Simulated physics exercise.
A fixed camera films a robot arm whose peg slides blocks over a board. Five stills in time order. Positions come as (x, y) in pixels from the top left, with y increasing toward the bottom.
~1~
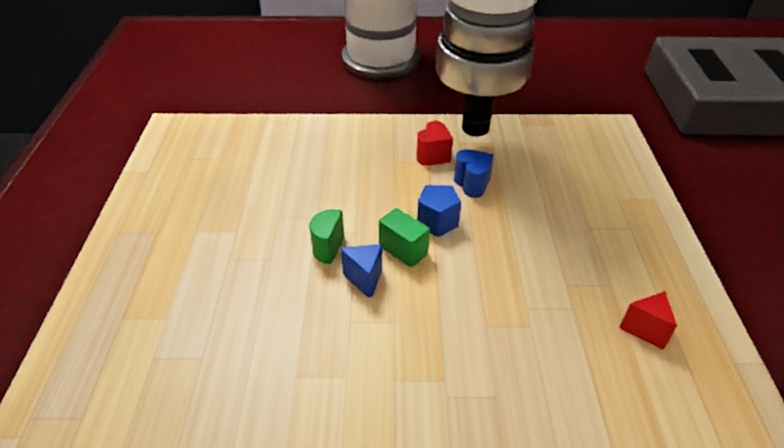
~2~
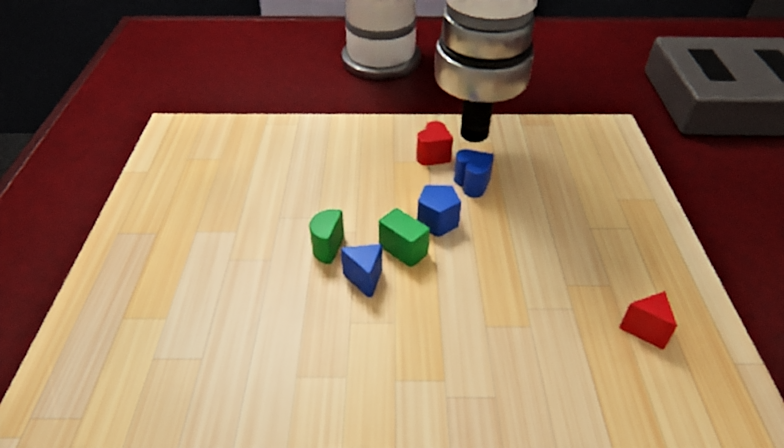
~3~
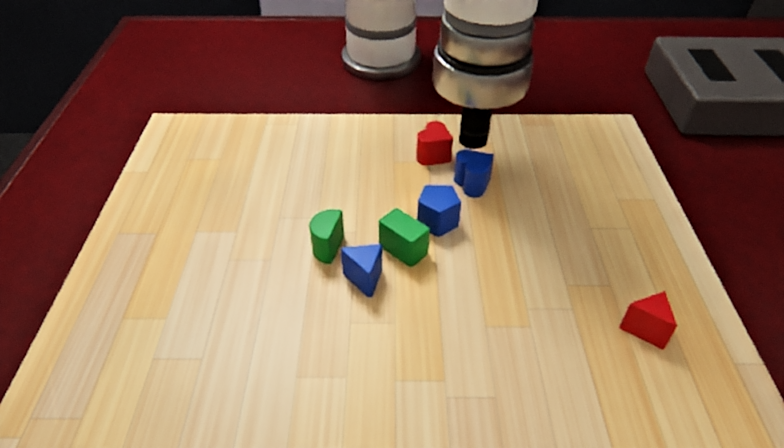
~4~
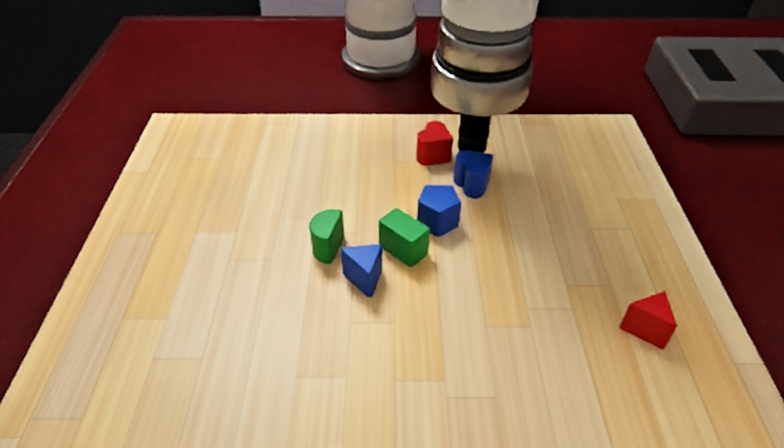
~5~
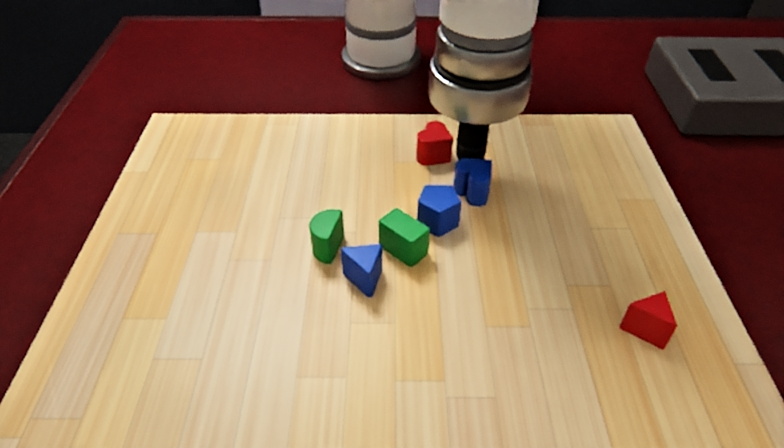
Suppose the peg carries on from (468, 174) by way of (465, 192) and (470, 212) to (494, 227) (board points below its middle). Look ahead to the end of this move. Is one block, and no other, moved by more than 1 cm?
Final answer: Yes.
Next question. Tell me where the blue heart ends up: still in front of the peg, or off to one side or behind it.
The peg pushes it to the end.
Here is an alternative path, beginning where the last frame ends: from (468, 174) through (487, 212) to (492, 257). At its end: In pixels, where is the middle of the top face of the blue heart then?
My estimate: (510, 256).
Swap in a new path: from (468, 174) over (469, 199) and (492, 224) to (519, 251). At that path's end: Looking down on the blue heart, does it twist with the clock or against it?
Rotation: Clockwise.
On the path given first. Halfway along, peg (467, 184); blue heart (483, 197), turned 30° anticlockwise.
At the end, peg (497, 209); blue five-sided block still; blue heart (508, 225).
